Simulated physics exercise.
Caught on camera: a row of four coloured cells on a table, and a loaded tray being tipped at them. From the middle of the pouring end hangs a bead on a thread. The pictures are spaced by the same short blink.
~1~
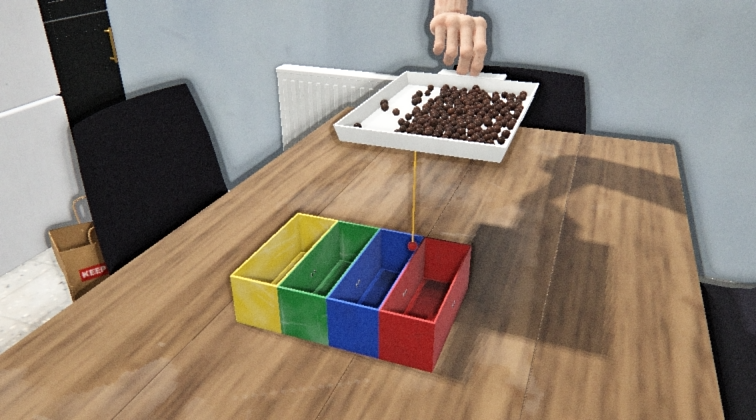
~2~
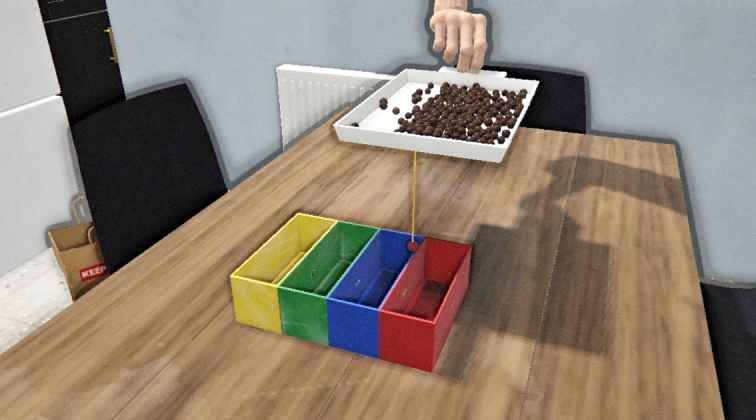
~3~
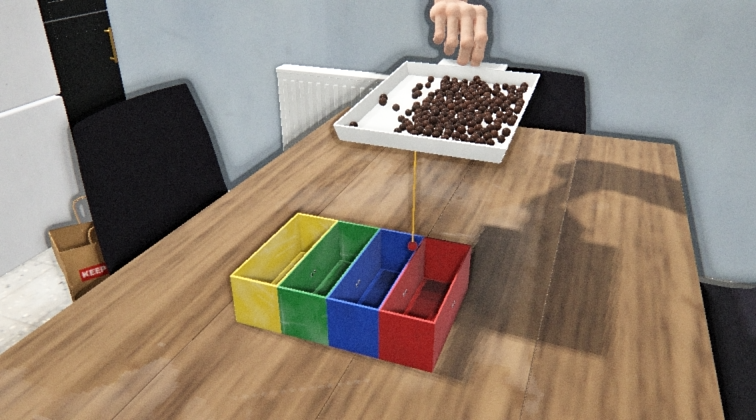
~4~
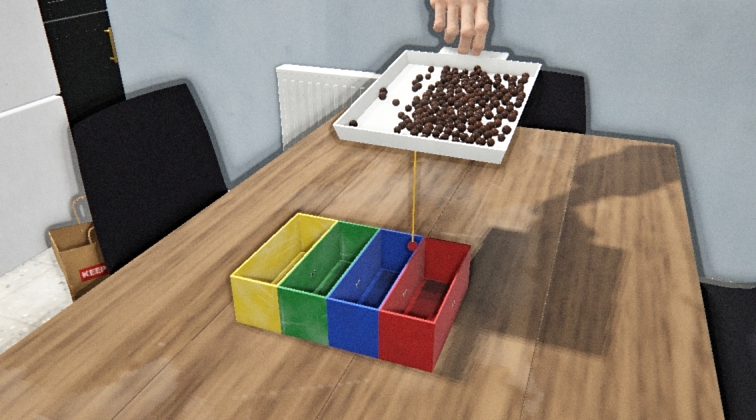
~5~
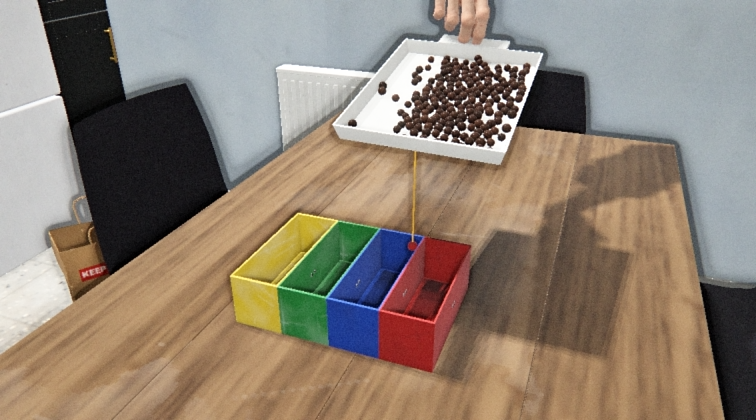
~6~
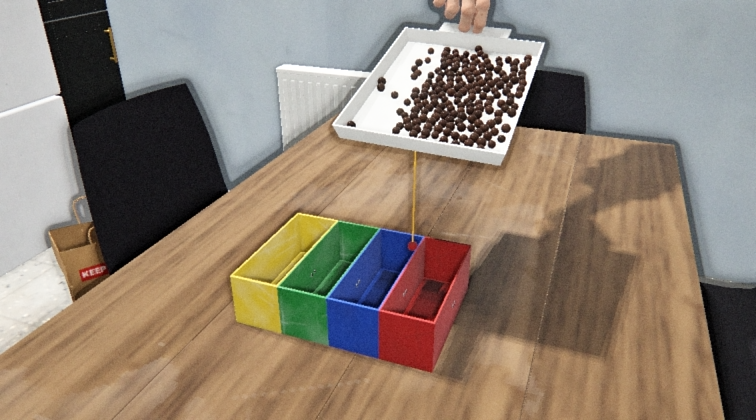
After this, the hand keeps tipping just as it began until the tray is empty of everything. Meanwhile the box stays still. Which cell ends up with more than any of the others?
The red cell.
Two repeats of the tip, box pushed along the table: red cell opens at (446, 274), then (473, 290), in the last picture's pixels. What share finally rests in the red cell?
30 per cent the first time, 50 per cent the second time.
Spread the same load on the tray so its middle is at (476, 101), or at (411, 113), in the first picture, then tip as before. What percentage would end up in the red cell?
Near 30 per cent and near 30 per cent.
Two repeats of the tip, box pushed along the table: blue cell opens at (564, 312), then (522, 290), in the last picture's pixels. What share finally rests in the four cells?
First case around 60 %, second case around 80 %.
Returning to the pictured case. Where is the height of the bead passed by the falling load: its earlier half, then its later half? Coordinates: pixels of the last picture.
About (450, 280) to begin with, then about (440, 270).
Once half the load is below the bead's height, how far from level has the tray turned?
Close to 85 degrees, I reckon.
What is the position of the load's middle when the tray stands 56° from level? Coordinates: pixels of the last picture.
About (443, 125).
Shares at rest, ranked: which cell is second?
The answer here is the cell in blue.
Just after the last frame, tray tipped steeply; almost all on the tray; about a tenth falling or outside the box.
A moment on, tray tipped right over; about a tenth on the tray; roughly a quarter in the red cell; about a tenth in the blue cell; just a few in the green cell; just a few in the yellow cell; roughly half falling or outside the box.
Further on, tray tipped past a quarter turn; roughly a quarter in the red cell; roughly a quarter in the blue cell; just a few in the green cell; just a few in the yellow cell; roughly half falling or outside the box.
When it is over, tray tipped past a quarter turn; roughly a quarter in the red cell; roughly a quarter in the blue cell; just a few in the green cell; just a few in the yellow cell; roughly half outside the box.
